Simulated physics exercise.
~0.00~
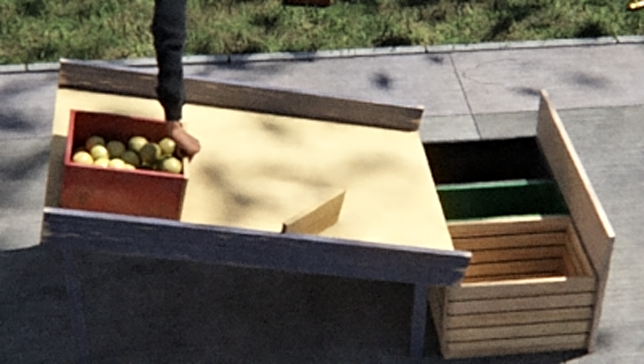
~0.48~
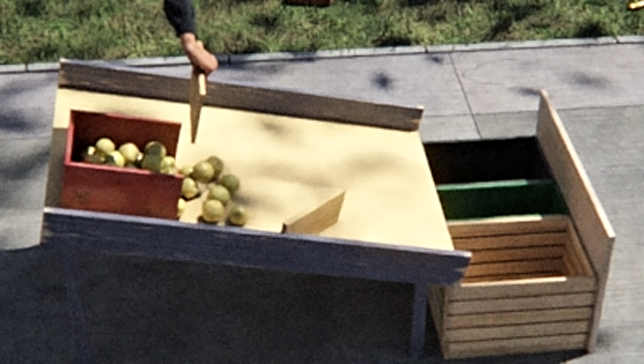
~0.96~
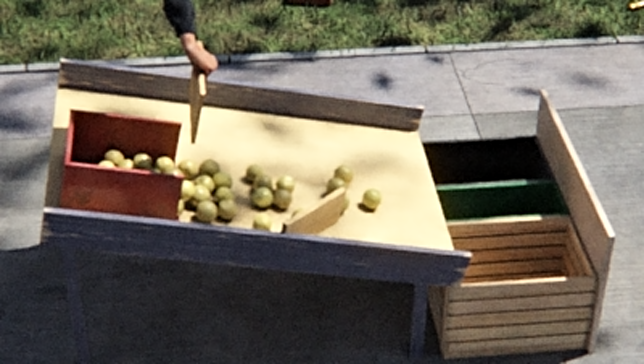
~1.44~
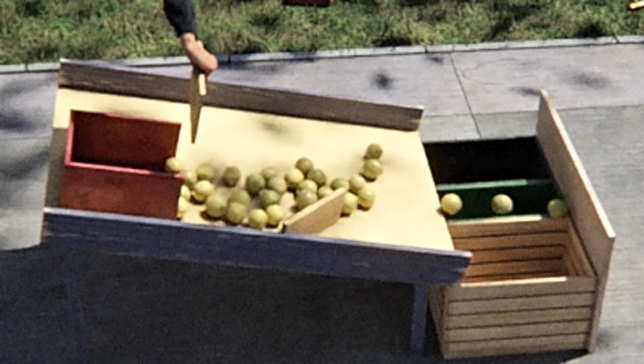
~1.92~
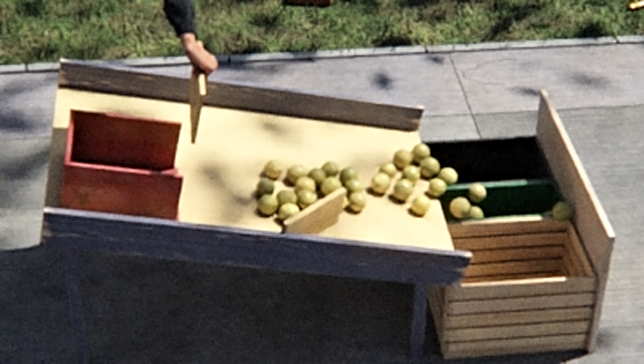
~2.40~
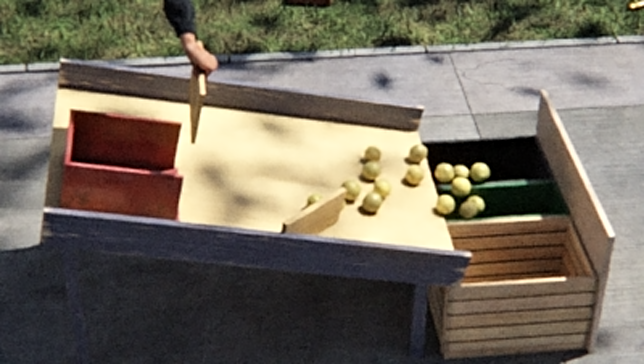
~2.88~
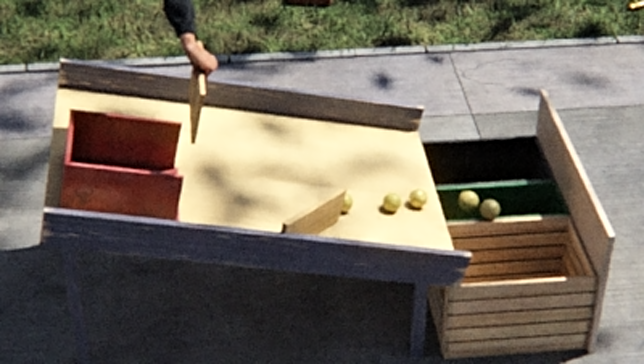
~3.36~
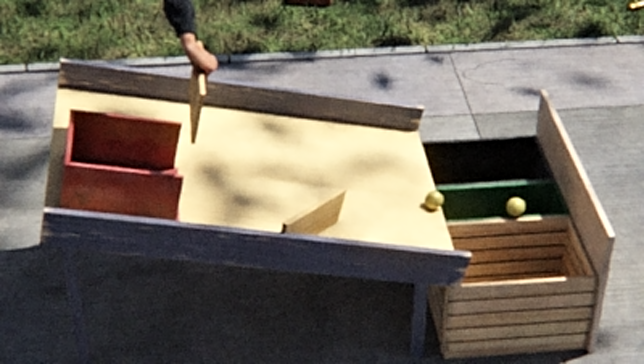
A hand in a dark sleeve reaches over a pale, tilted table with grey side boards, seen from above on a sunlit pavement beside grass. Yellow apples fill a red pen at the left, a small angled board stands toward the right, and a black tote, a green bin and a slatted wooden tub wait beyond the edge. The hand lifts the pen's gate, and the apples spill rightward, bunching against the board and rolling around it. They drop off the edge toward the containers until the stream thins. Finally, the pen is empty, with one last apple at the table's edge and another over the green bin.
